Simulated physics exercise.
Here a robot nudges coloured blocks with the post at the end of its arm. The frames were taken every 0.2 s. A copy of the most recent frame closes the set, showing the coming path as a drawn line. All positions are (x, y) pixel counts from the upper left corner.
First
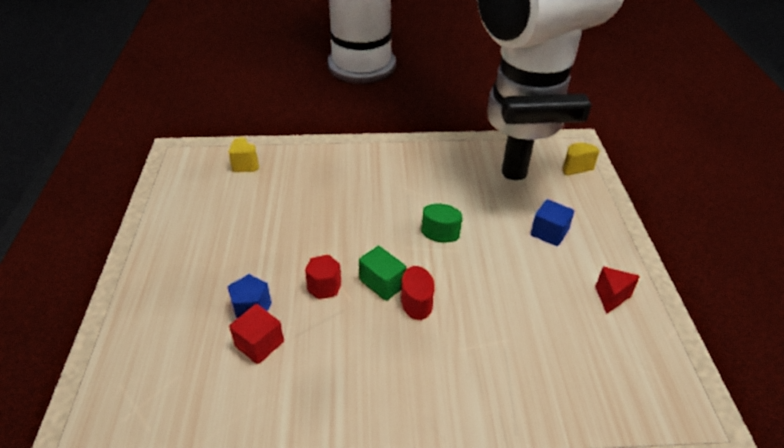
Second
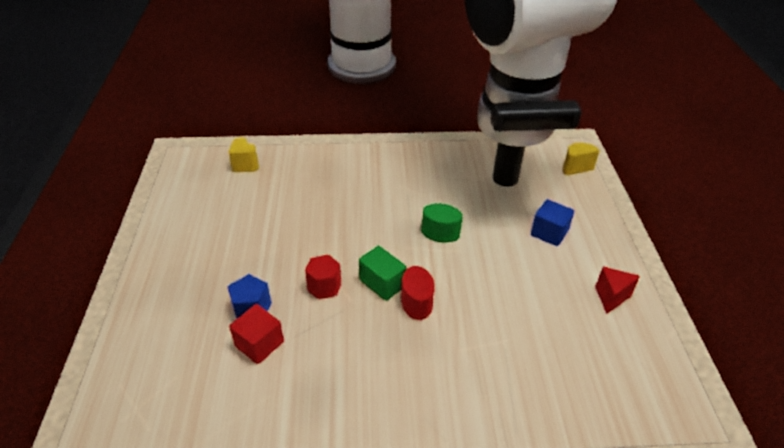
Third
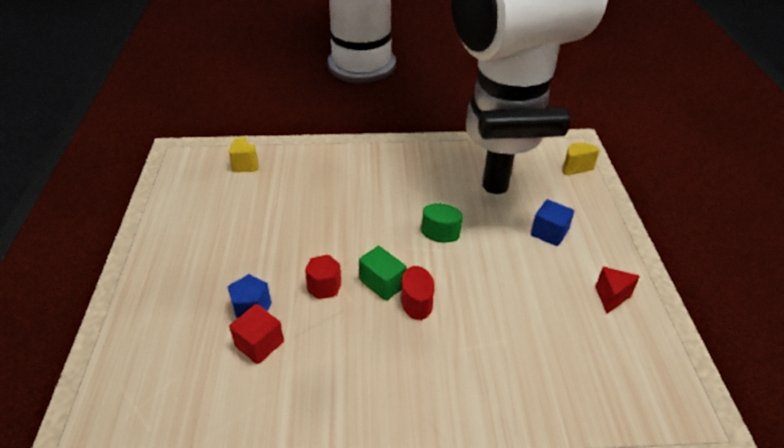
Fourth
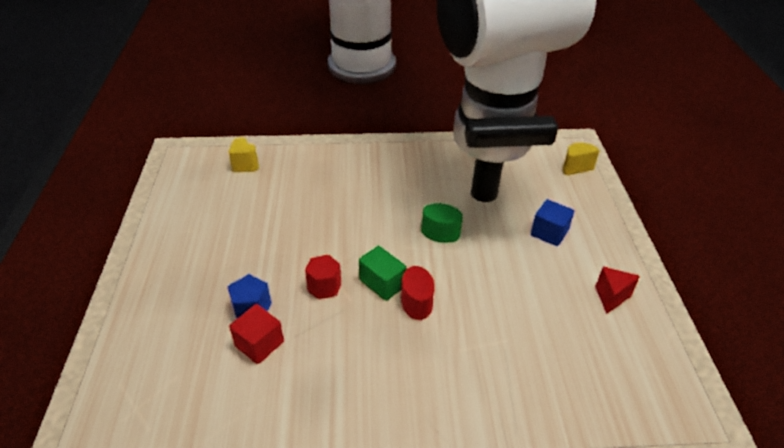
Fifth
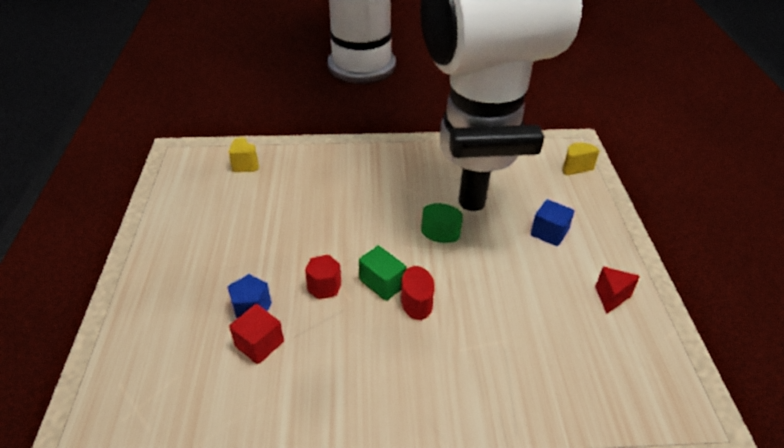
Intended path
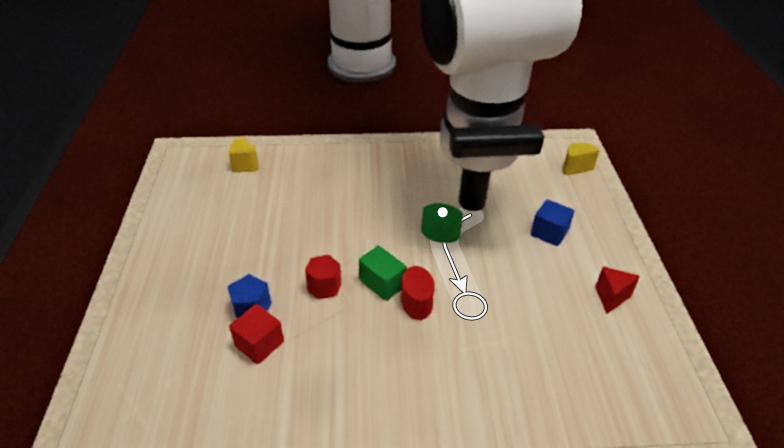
A robot arm slid its black post slowly down and to the left across a wooden board, drawing close beside the round green block, while all the scattered coloured blocks stayed still.
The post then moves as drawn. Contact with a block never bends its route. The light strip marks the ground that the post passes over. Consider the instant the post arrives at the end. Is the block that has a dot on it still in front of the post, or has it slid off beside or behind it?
I'm fairly sure the block that has a dot on it slides away from the front of the post at some point.
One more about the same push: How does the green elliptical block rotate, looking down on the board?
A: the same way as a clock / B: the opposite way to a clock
A: The same way as a clock.
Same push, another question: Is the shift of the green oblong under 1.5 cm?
Yes
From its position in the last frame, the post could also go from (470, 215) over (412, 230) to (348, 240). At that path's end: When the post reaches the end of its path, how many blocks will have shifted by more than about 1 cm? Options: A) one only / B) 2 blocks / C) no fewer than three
My pick is A.
The drawn path runs from (470, 215) over (444, 237) and (455, 270) to (470, 306); the dot is on the green elliptical block.
On the path given first. One third of the way, post at (446, 225); green elliptical block at (420, 225), turned 30° clockwise.
Two thirds of the way, post at (456, 257); green elliptical block at (418, 229), turned 55° clockwise.
At the end, post at (472, 293); green oblong not moved; red elliptical block not moved; green elliptical block at (418, 229), turned 55° clockwise.
